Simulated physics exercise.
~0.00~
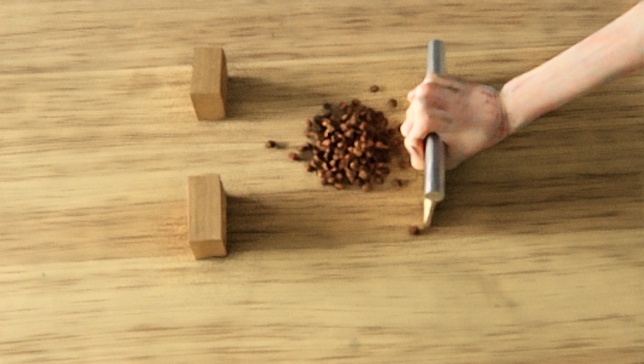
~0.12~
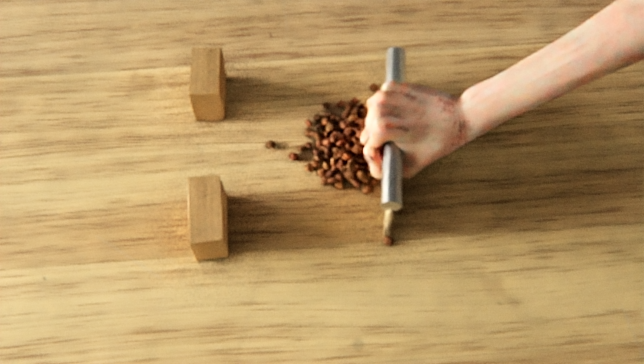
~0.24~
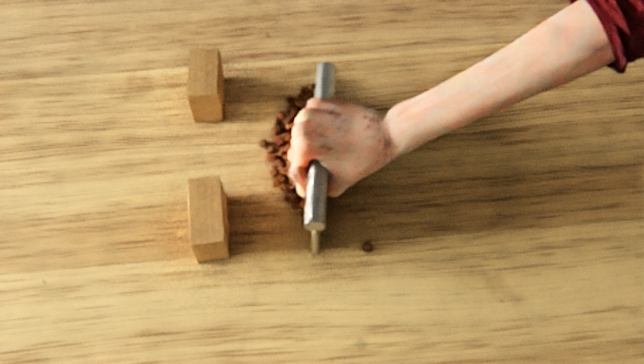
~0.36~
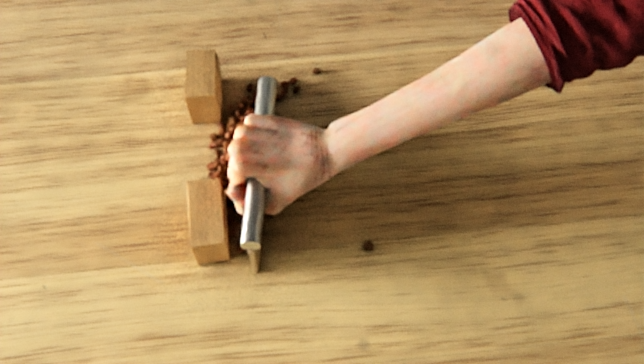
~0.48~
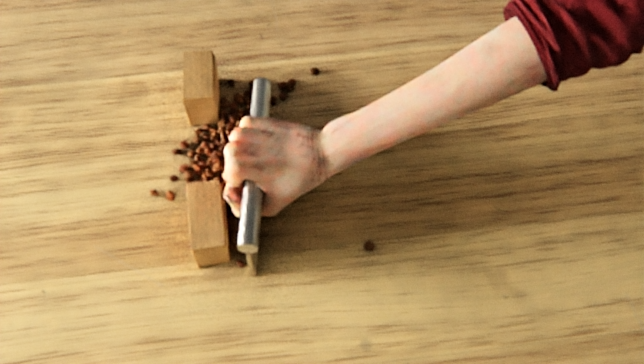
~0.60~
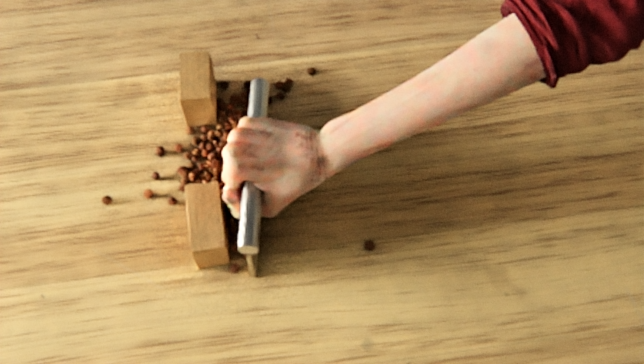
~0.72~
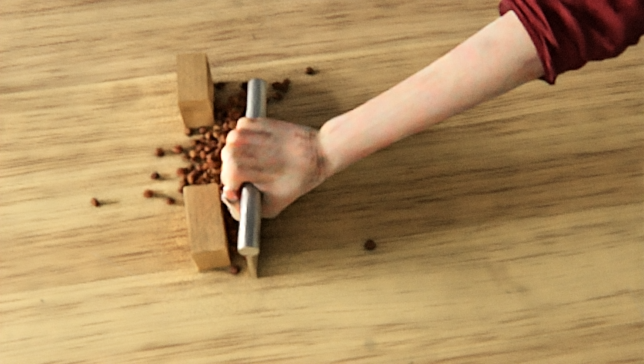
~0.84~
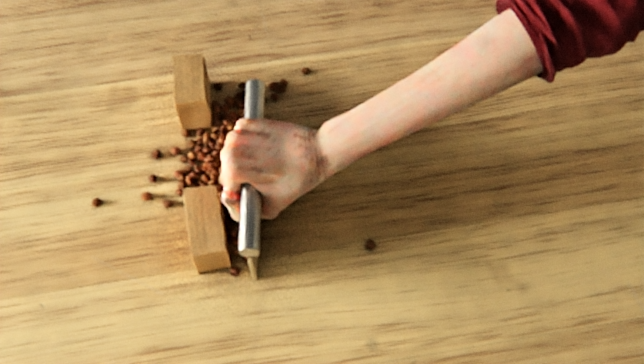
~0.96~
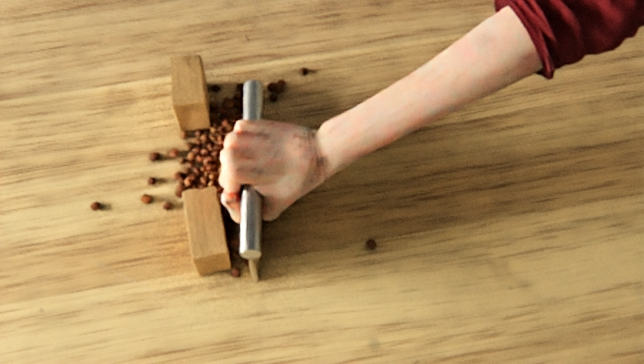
A hand gripping a grey metal scraper pushes a pile of small reddish-brown kibble pieces leftward across a light wooden surface, seen from above. Two wooden blocks stand at the left, one above the other, with an open gap between them. The scraper sweeps into the pile and bunches it along its edge, leaving a stray piece behind, as a dark red sleeve comes into view. At the blocks the hand stops, and some pieces spill through the gap, a few rolling out beyond. Most stay held up before the blocks, where everything comes to rest.
